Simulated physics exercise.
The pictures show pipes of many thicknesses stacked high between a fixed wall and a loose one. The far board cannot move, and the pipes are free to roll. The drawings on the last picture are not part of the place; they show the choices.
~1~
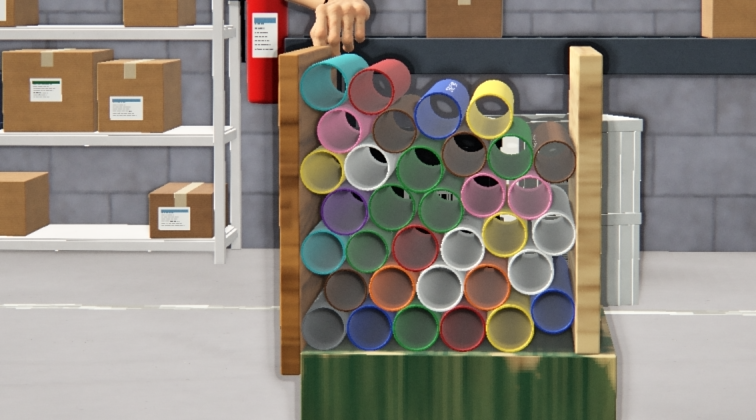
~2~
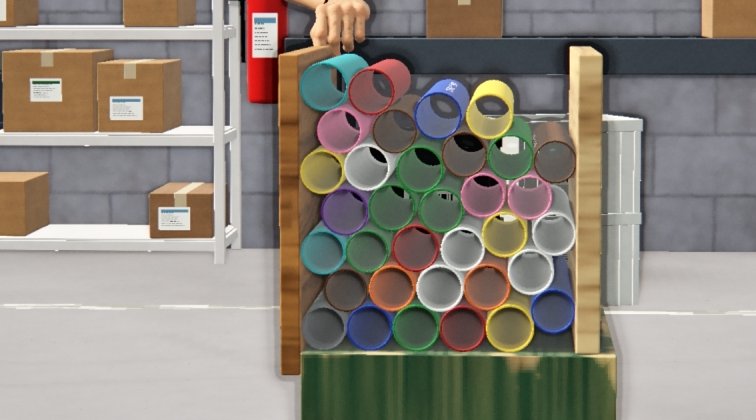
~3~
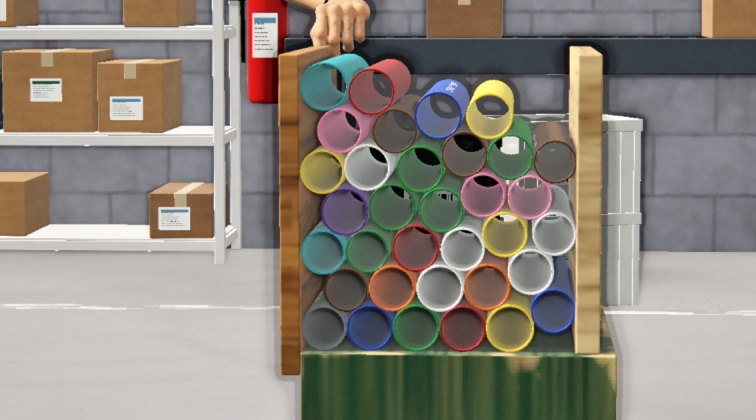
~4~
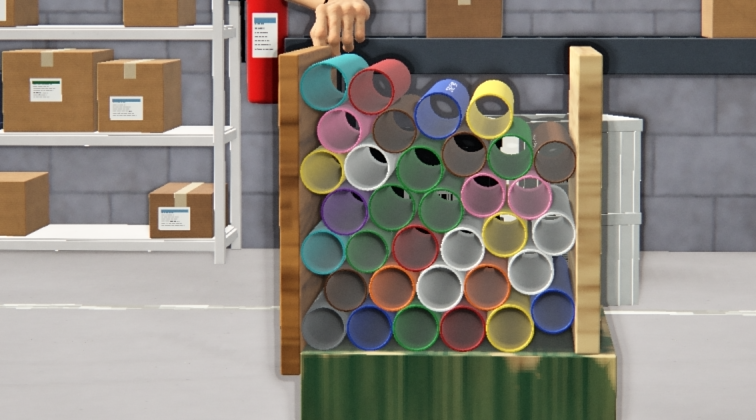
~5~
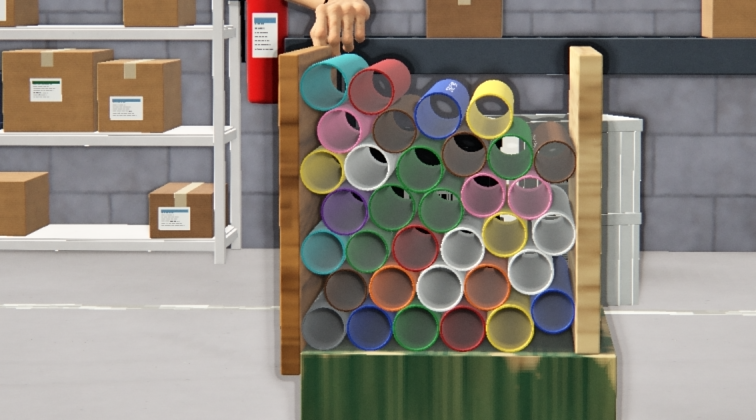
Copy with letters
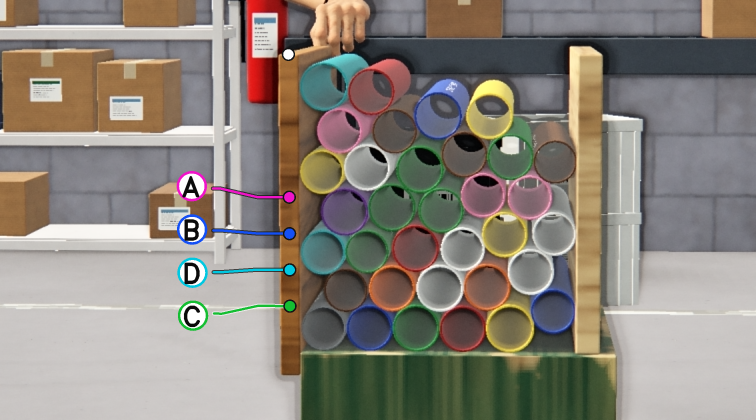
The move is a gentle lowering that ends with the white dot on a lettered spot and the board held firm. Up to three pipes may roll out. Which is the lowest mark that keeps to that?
A is the limit.
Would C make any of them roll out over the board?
At C: Yes.
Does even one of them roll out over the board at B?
Yes, at B.
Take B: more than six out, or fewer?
Fewer than six.
On the marked copy, A at (289, 197); B at (289, 234); C at (290, 306); D at (289, 270); the white dot at (288, 54).
With A. Early on, top of the board (300, 120).
Further on, top of the board (300, 194).
At the end, top of the board (300, 196), one out over the board.
As for the rest, B four out over the board; C more than three out over the board; D four out over the board.
